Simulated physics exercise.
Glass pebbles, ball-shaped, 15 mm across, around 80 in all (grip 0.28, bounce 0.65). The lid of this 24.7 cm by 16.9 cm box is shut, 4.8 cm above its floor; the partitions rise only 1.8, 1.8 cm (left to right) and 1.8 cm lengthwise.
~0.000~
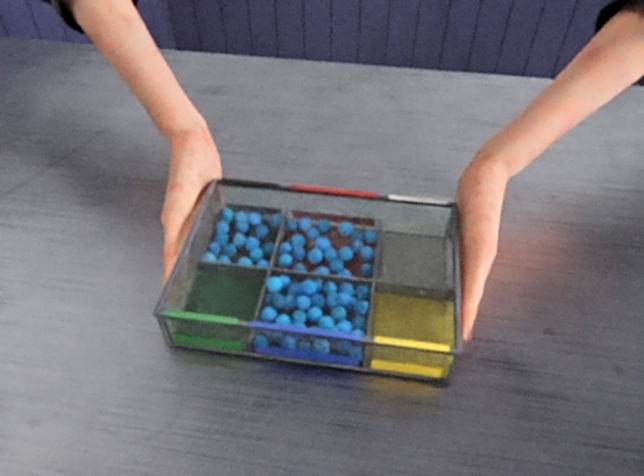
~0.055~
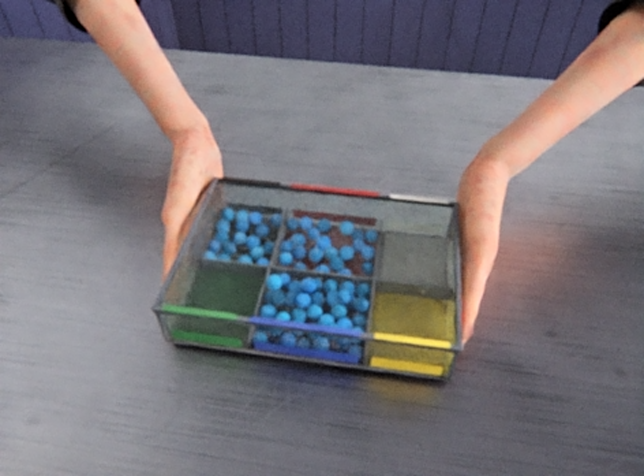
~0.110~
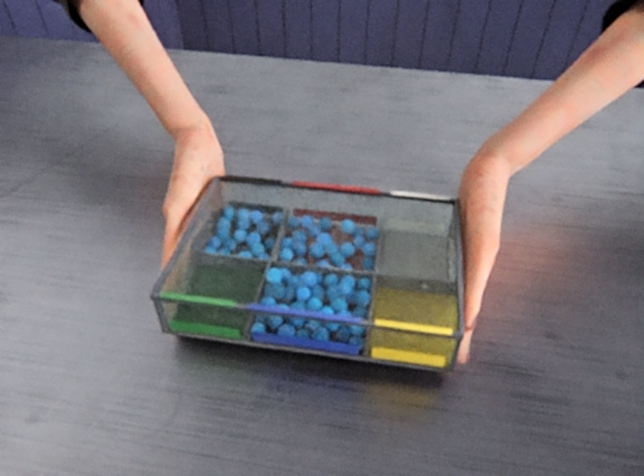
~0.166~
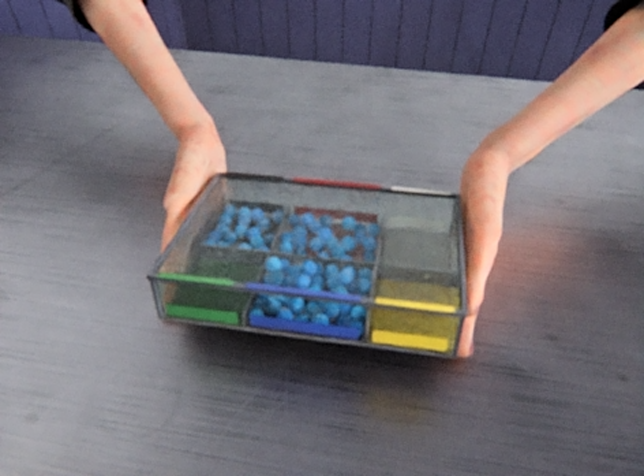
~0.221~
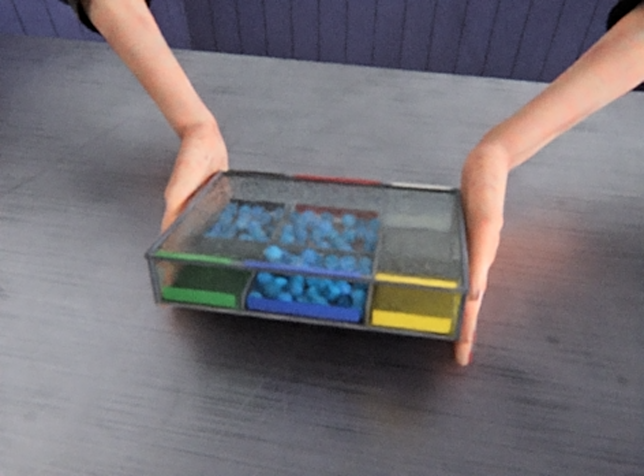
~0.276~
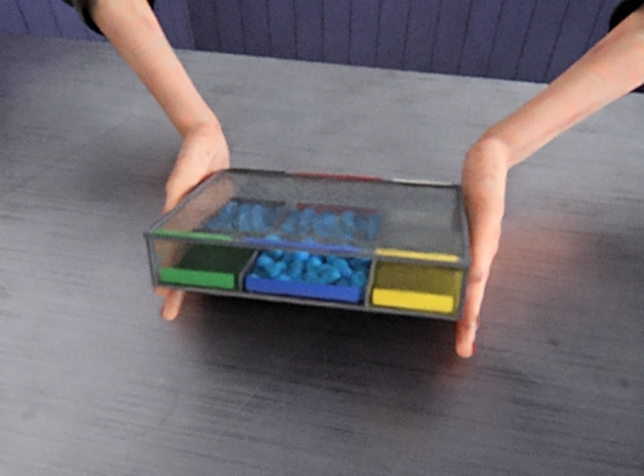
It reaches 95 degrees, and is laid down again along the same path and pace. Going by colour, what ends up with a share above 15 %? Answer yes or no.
Red yes, blue no, green no, yellow no, white no, black yes.
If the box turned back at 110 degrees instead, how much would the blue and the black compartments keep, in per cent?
In that case blue 0, black 40.
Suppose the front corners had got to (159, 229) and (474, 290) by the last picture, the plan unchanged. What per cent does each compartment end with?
Red 50, blue 0, green 0, yellow 0, white 25, black 20.
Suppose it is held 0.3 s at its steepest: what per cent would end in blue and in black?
In that case blue 0; black 45.
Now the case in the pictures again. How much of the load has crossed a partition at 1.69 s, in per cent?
About 50 per cent.
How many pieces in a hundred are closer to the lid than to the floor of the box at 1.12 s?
About 60 per cent.
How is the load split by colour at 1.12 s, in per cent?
Red 40; blue 30; green 0; yellow 0; white 0; black 30.
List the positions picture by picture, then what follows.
The first picture shows box tilt 0 degrees, front corners at (160, 312) and (456, 350); red 30 %, blue 50 %, black 25 %.
The second picture shows box tilt 1 degrees, front corners at (159, 307) and (457, 347).
The third picture shows box tilt 5 degrees, front corners at (156, 295) and (459, 334), lowest corner left back.
The fourth picture shows box tilt 11 degrees, front corners at (154, 275) and (462, 312), lowest corner left back.
The fifth picture shows box tilt 16 degrees, front corners at (151, 255) and (464, 288), lowest corner left back.
The sixth picture shows box tilt 21 degrees, front corners at (150, 234) and (466, 262), lowest corner left back; red 30 %, blue 50 %, black 25 %. Its pace works out near 100 degrees a second.
Then, at 1.12 s, tilt 94 degrees; red 40 %, blue 30 %, black 30 %.
Then, at 1.69 s, tilt 40 degrees; red 50 %, blue 5 %, white 5 %, black 40 %.
After 2.31 s, tilt 0 degrees; red 50 %, blue 5 %, white 5 %, black 40 %.
In the end, at 3.3 s, red 50 %, blue 5 %, green 0 %, yellow 0 %, white 5 %, black 40 %.
